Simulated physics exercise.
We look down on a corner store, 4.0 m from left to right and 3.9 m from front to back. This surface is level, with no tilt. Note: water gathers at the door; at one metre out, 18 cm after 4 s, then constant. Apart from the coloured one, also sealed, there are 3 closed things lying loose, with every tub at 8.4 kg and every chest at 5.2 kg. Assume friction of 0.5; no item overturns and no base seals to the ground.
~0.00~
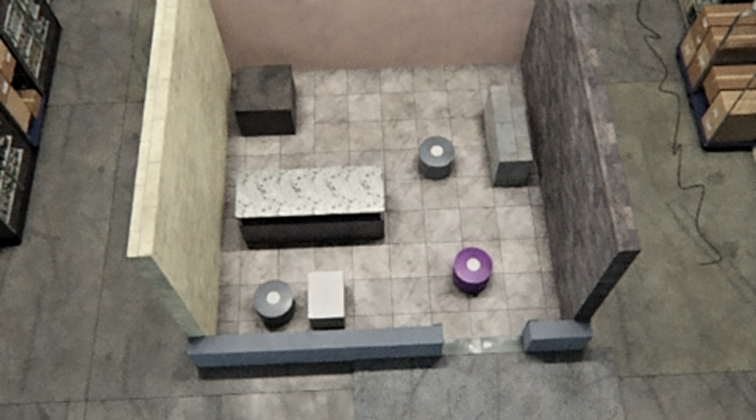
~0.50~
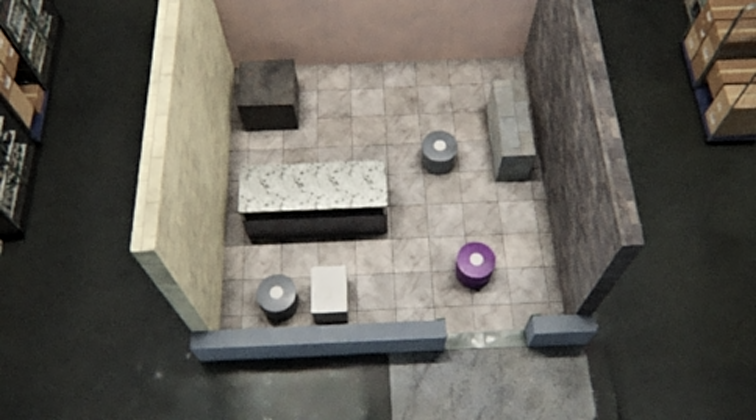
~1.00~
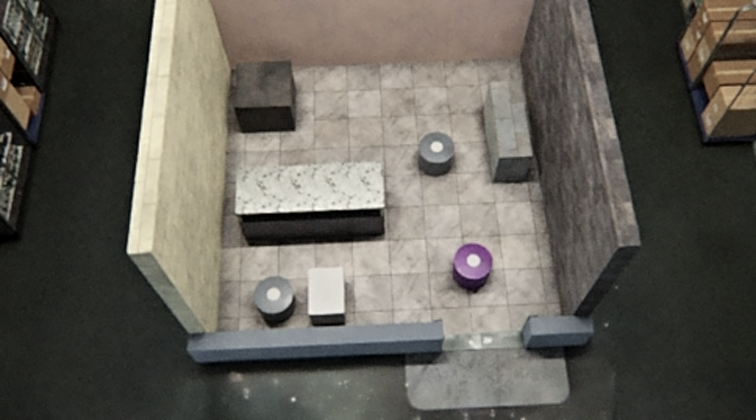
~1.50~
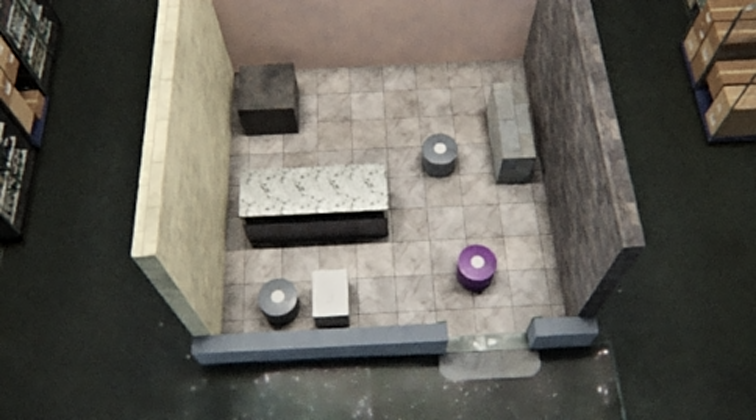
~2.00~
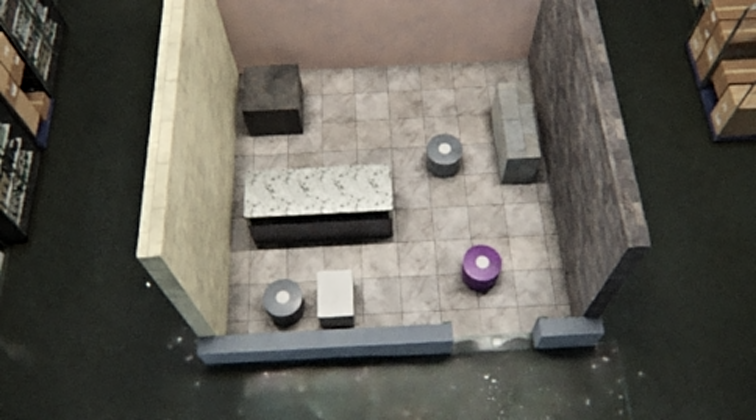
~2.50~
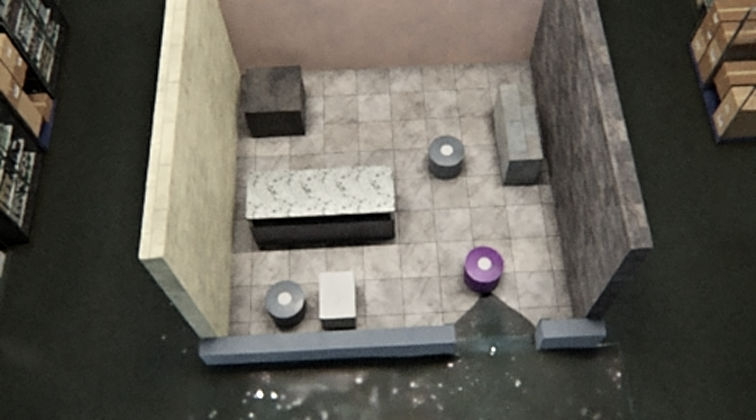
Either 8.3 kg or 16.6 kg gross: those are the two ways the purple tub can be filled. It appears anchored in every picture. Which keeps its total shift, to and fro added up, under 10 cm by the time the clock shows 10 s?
Answer: Neither.
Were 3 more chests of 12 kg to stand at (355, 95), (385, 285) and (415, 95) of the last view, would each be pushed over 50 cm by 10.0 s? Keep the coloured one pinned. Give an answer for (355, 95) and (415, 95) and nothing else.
Results: Threshold not reached; threshold not reached.
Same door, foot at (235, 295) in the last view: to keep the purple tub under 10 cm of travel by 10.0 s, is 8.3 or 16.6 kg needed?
Well, then both options come up short.
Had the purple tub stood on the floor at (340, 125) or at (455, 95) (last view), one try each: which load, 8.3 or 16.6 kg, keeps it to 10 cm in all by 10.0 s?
First try, only the heavier option works; second try, only the heavier option works.
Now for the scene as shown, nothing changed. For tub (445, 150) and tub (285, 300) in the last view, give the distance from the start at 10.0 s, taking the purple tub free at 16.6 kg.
20 cm, 0 cm.
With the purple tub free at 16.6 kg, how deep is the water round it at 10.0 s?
About 7 cm.
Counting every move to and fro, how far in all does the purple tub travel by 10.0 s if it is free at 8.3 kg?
Roughly 300 cm.
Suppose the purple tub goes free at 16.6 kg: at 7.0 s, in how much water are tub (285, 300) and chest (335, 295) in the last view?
About 2 and 2 cm.
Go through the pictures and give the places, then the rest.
In the first picture, the purple tub at (473, 265), on the bottom; 0.0 m2 under water; 0 of 4 have shifted.
In the second picture, the purple tub at (476, 260) rests on the ground; water covers 0.0 m2; 0 of 4 have shifted.
In the third picture, the purple tub at (473, 261) rests on the ground; 0.0 m2 under water; 0 of 4 have shifted.
In the fourth picture, the purple tub at (477, 262), on the bottom; 0.0 m2 under water; 0 of 4 have shifted.
In the fifth picture, the purple tub at (482, 262) rests on the ground; 0.0 m2 under water; 0 of 4 have shifted.
In the sixth picture, the purple tub at (484, 264) rests on the ground; water covers 0.3 m2; 0 of 4 have shifted.
After 3.5 s the purple tub would be 14 cm from its start with 8.3 kg and 0 cm from its start with 16.6 kg; 4 cm of water round it then.
After 4.5 s the purple tub would be 60 cm from its start with 8.3 kg and 8 cm from its start with 16.6 kg; 5 cm of water round it then.
After 7.0 s the purple tub would be 151 cm from its start with 8.3 kg and 29 cm from its start with 16.6 kg; 6 cm of water round it then.
After 10.0 s the purple tub would be 270 cm from its start with 8.3 kg and 59 cm from its start with 16.6 kg; 7 cm of water round it then.
